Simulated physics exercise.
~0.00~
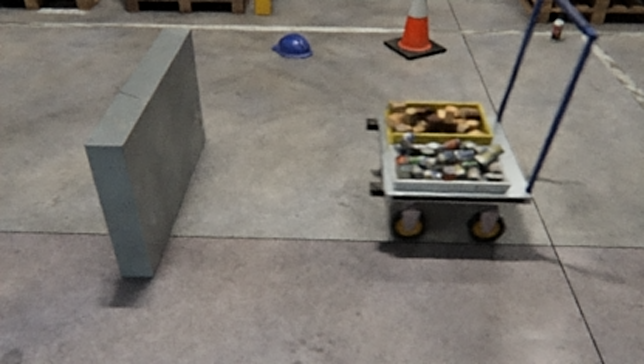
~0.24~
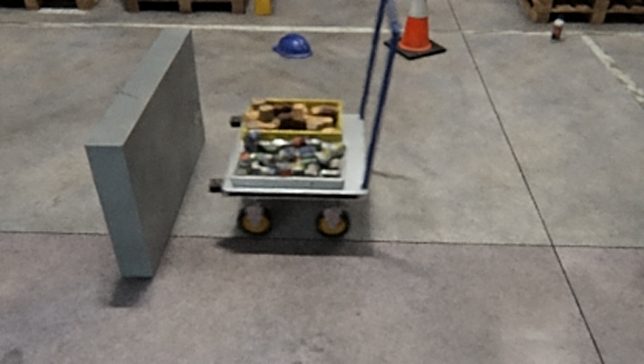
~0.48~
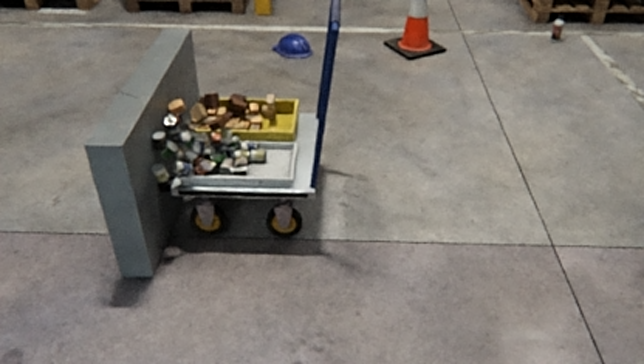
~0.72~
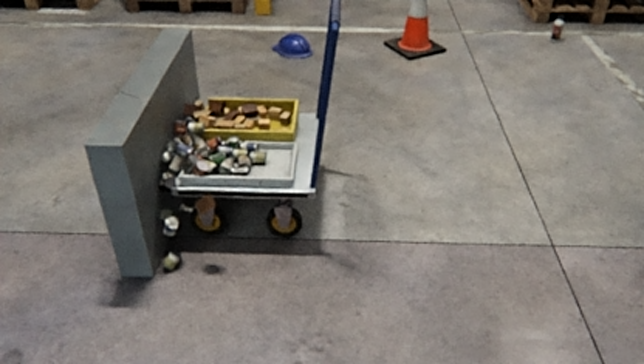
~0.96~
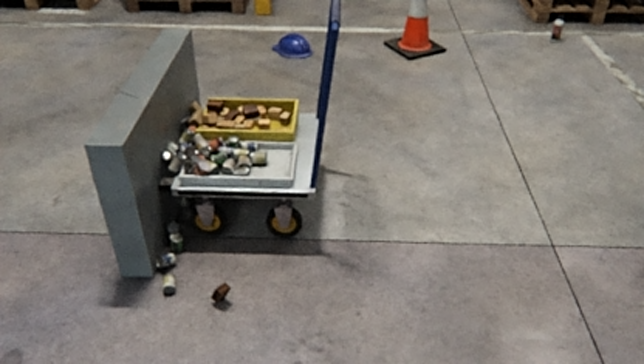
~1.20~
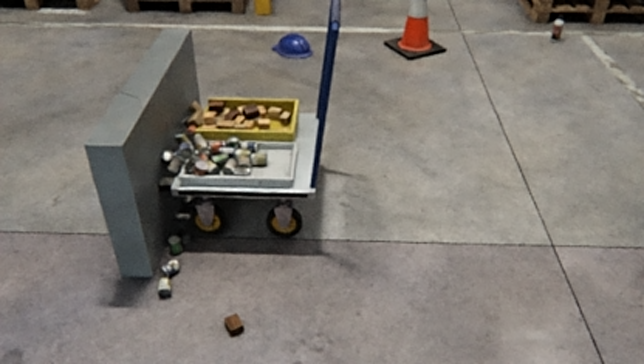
On a concrete warehouse floor, with a blue hard hat and an orange cone behind, a flatbed trolley carrying a white tub of small tins and a yellow tub of wooden blocks rolls left toward a grey wall. It reaches the wall and stops without bouncing back. The loads surge forward, with tins and blocks spilling over the left ends of the tubs against the wall. Several pieces drop beside the wheels, and a brown block tumbles out across the floor. It comes to rest in front of the trolley, with a few tins near the wall's base and many pieces still in both tubs.
